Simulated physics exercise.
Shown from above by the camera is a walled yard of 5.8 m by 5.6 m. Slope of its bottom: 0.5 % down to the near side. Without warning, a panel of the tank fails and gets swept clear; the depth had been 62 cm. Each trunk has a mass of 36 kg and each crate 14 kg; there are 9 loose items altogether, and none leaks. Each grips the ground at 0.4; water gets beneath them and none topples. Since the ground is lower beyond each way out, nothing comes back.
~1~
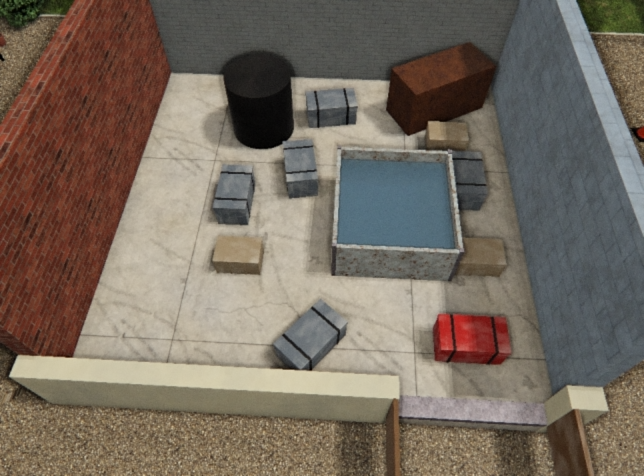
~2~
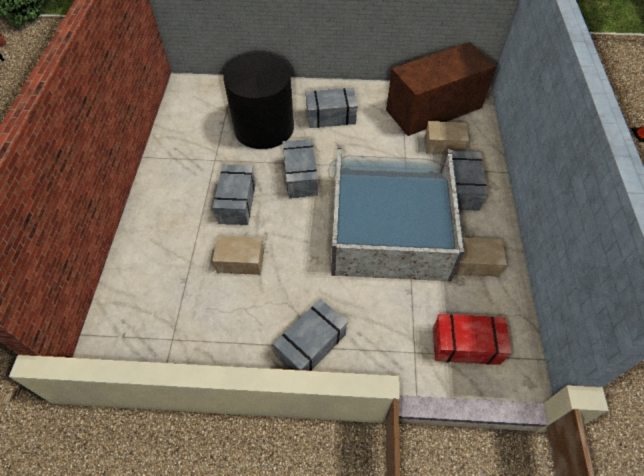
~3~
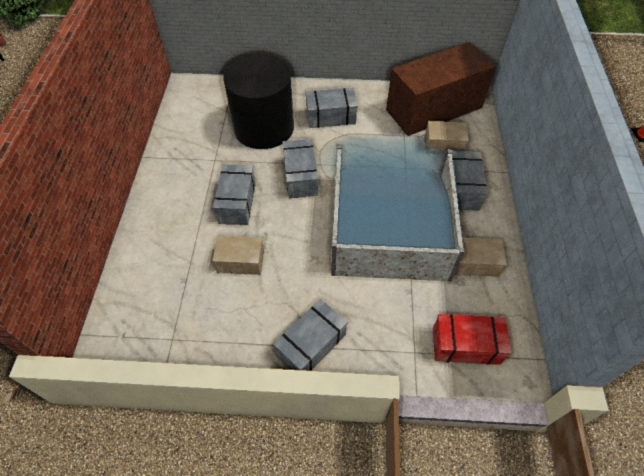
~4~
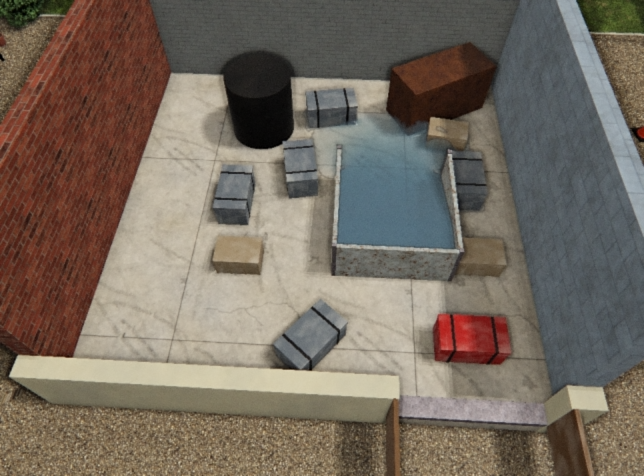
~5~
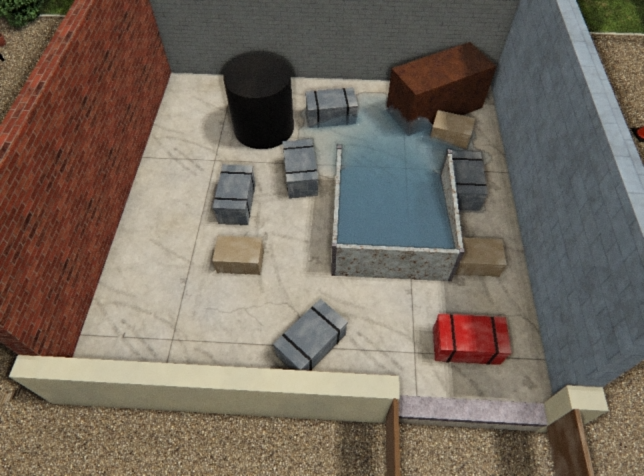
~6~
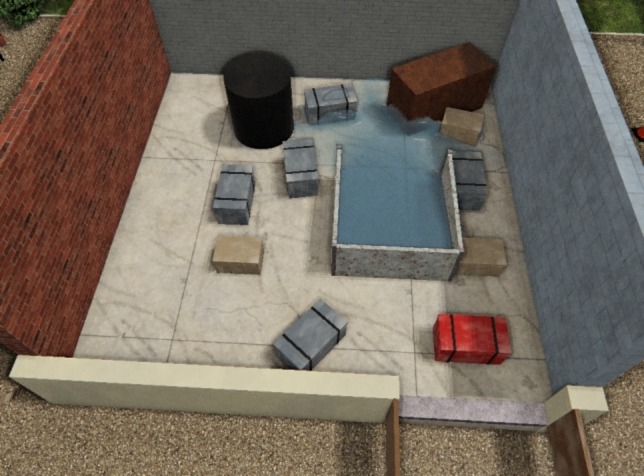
In a walled yard scattered with crates and boxes, a square tank of water stands near a rusty brown container as its back side drops away. Water slides out through the gap and spreads across the pale floor toward the back wall, nudging a small tan box and then a grey trunk slightly.
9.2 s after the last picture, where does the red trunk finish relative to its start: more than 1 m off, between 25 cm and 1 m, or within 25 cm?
Within 25 cm.
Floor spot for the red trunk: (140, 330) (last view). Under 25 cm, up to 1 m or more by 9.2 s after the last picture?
Well, it rests almost unmoved.
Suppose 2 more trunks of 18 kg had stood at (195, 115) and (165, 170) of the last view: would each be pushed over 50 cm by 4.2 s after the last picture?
Respectively: Outside the limit and outside the limit.
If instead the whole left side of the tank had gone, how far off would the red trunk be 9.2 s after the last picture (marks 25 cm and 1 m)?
I'd expect the red trunk to have remained in place.
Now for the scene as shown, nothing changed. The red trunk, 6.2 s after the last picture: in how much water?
About 2 cm.
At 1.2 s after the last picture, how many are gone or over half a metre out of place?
By my reckoning, 2.
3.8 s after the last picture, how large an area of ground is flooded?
21 m2.
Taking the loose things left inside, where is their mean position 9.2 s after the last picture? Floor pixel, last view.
Centre of the remaining things: Roughly (349, 241).
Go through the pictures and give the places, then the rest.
The first picture shows the red trunk at (474, 333), on the bottom; water covers 2.4 m2; 0 of 9 have shifted.
The second picture shows the red trunk at (474, 333), on the bottom; water covers 3.3 m2; 0 of 9 have shifted.
The third picture shows the red trunk at (474, 333), on the bottom; water covers 4.2 m2; 0 of 9 have shifted.
The fourth picture shows the red trunk at (474, 333), on the bottom; 5.1 m2 under water; 1 of 9 have shifted.
The fifth picture shows the red trunk at (474, 333), on the bottom; water covers 5.9 m2; 1 of 9 have shifted.
The sixth picture shows the red trunk at (474, 333), on the bottom; water covers 6.8 m2; 2 of 9 have shifted.
Then, 1.2 s after the last picture the red trunk is near (474, 333), 0.0 m from its start, aground; 0 of 9 are out; 1 afloat.
Then, 3.8 s after the last picture the red trunk is near (474, 333), 0.0 m from its start, aground; 0 of 9 are out; 1 afloat.
Then, 6.2 s after the last picture the red trunk is near (474, 333), 0.0 m from its start, aground; 0 of 9 are out; 1 afloat.
Then, 9.2 s after the last picture the red trunk is near (474, 333), 0.0 m from its start, aground; 0 of 9 are out; 1 afloat.
